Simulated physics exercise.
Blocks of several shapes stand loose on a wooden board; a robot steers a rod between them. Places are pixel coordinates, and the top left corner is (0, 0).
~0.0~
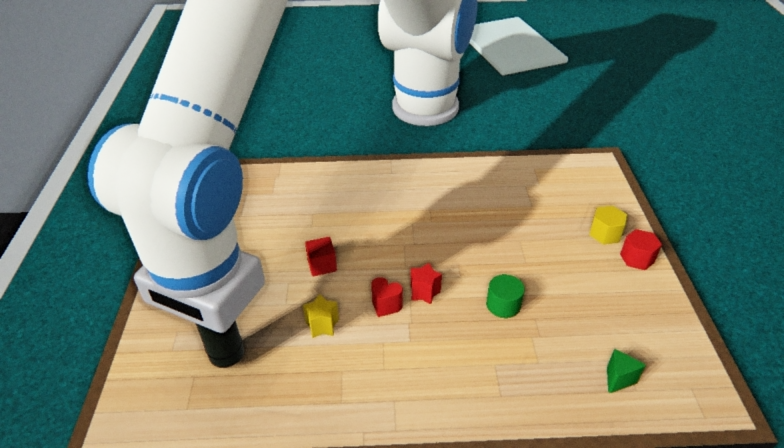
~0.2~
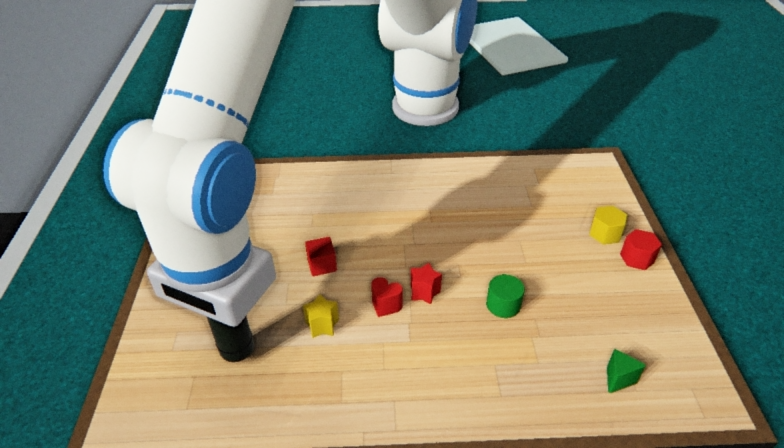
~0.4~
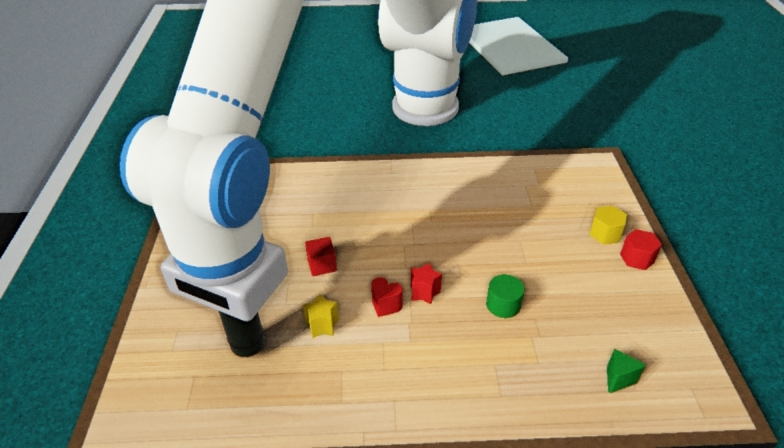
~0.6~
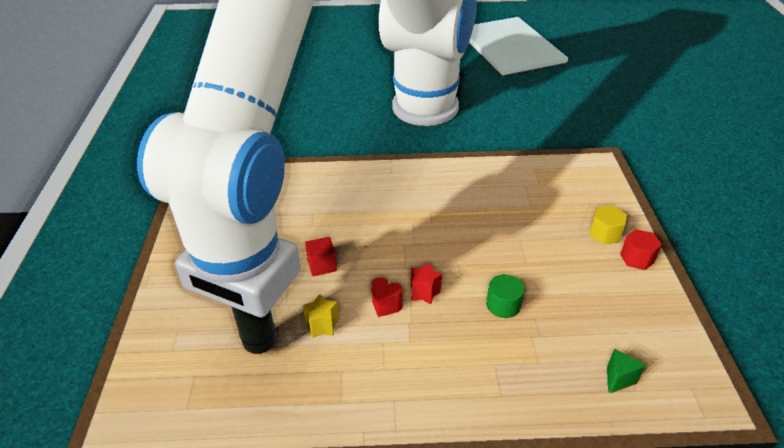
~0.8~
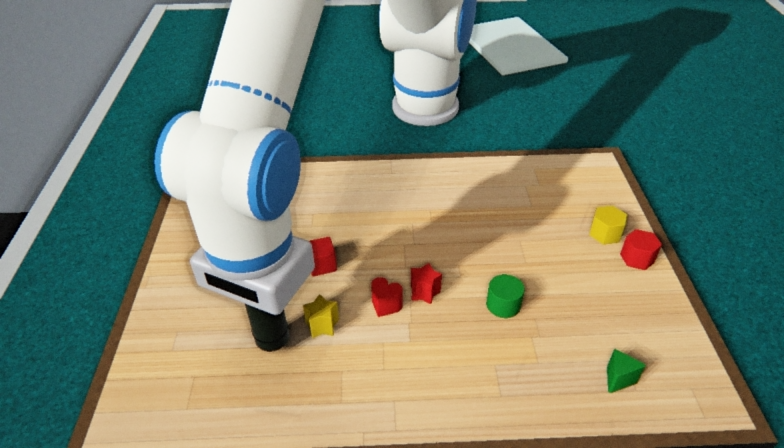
A light wooden board on a green surface is seen from above at an angle, the view staying fixed. A white and blue robot arm holds a black rod at the left, near a yellow star, with a red block, heart and star toward the middle, a green cylinder and triangular block farther right, and yellow and red blocks at upper right. The arm slides the rod slowly rightward, closer to the yellow star, while the blocks stay still.
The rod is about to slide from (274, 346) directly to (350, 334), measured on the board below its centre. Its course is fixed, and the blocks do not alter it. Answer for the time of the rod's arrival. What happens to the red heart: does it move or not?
It stays.
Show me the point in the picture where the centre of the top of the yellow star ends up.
Just about (346, 294).
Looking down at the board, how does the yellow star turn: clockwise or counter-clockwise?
The answer is counter-clockwise.
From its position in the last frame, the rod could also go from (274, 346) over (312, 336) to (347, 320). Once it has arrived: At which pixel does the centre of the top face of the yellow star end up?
I'd place it at (366, 286), taking the centre of its top.
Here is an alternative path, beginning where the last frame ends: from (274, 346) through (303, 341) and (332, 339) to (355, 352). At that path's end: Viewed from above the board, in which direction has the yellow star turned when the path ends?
Answer: Against the clock.
What follows on the original path. Halfway along, rod at (311, 334); yellow star at (329, 304), turned 30° anticlockwise.
At the end, rod at (349, 327); yellow star at (346, 294), turned 75° anticlockwise; red heart not moved.
